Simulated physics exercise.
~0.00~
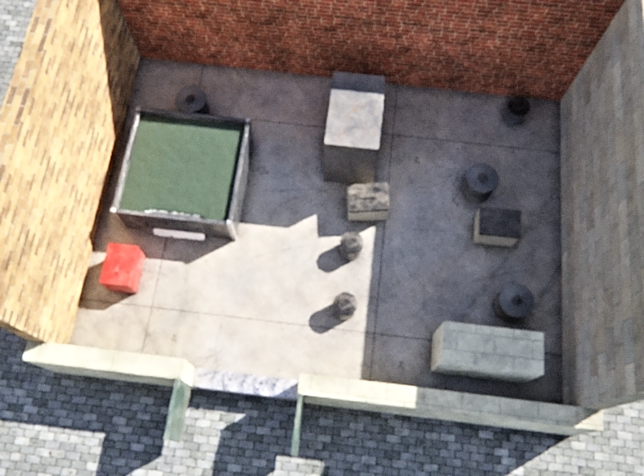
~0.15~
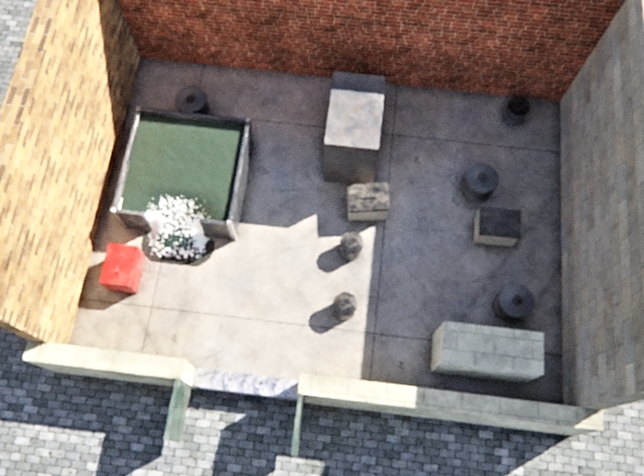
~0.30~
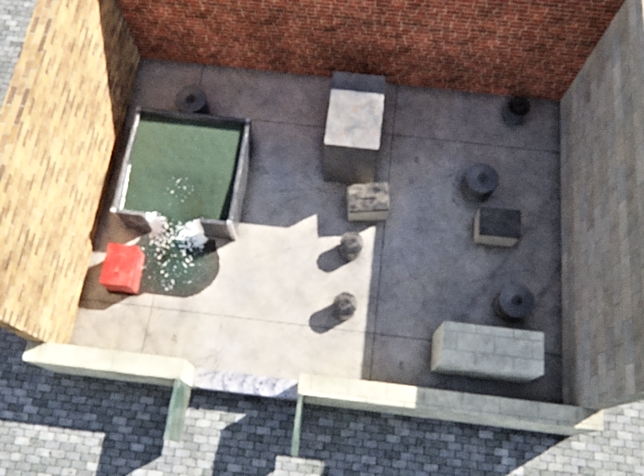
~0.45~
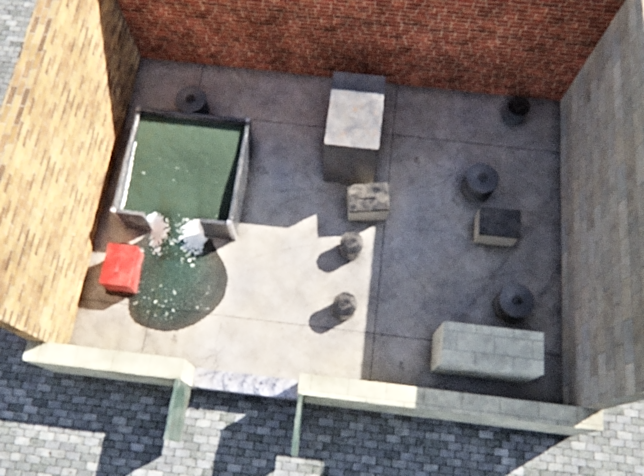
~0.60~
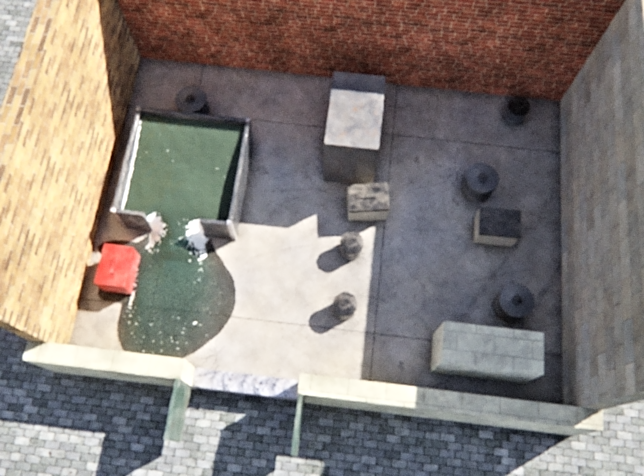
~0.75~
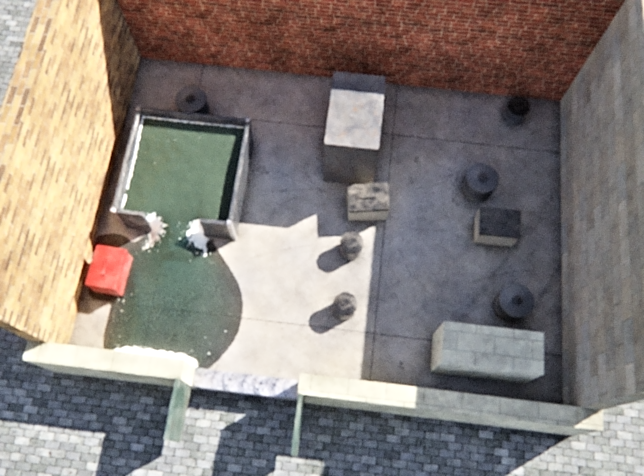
The footage shows a walled court seen from above, where green water bursts through the front of a raised tank and spreads across the paving toward the low front wall, nudging a red block slightly left while other objects stay still.
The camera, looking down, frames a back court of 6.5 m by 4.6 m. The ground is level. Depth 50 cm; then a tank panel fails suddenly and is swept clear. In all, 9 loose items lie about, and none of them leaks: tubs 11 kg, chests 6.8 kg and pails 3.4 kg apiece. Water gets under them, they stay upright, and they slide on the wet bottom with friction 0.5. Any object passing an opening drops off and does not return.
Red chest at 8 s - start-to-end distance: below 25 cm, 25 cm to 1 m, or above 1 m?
It'll be somewhat displaced.
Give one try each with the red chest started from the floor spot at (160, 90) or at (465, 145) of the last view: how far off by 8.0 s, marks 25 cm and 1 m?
Taken in turn, it is carried a long way and then stays almost motionless.
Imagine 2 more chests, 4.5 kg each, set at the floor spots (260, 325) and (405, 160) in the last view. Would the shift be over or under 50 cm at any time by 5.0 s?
First far enough, second not far enough.
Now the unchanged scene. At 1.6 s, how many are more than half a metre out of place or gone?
I get 0.
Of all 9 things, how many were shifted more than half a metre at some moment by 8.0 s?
By my count, 0.
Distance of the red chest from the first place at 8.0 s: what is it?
50 cm.
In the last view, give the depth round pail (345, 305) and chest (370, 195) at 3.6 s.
About 2 and 0 cm.
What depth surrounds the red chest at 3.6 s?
Close to 10 centimetres.
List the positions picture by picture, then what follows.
In the first frame, the red chest at (119, 264), on the bottom; 2.2 m2 under water; 0 of 9 have shifted.
In the second frame, the red chest at (119, 264) rests on the ground; water covers 2.6 m2; 0 of 9 have shifted.
In the third frame, the red chest at (119, 264), on the bottom; 3.1 m2 under water; 0 of 9 have shifted.
In the fourth frame, the red chest at (119, 264) rests on the ground; water covers 3.7 m2; 0 of 9 have shifted.
In the fifth frame, the red chest at (114, 265), on the bottom, 6 cm from its start; water covers 4.5 m2; 1 of 9 have shifted.
In the sixth frame, the red chest at (106, 267), on the bottom, 17 cm from its start; 5.1 m2 under water; 1 of 9 have shifted.
After 1.6 s the red chest is near (90, 269), 0.4 m from its start, aground; 0 of 9 are out; 0 afloat.
After 3.6 s the red chest is near (111, 235), 0.4 m from its start, afloat; 0 of 9 are out; 1 afloat.
After 5.6 s the red chest is near (104, 233), 0.5 m from its start, afloat; 0 of 9 are out; 1 afloat.
After 8.0 s the red chest is near (104, 234), 0.5 m from its start, afloat; 0 of 9 are out; 1 afloat.
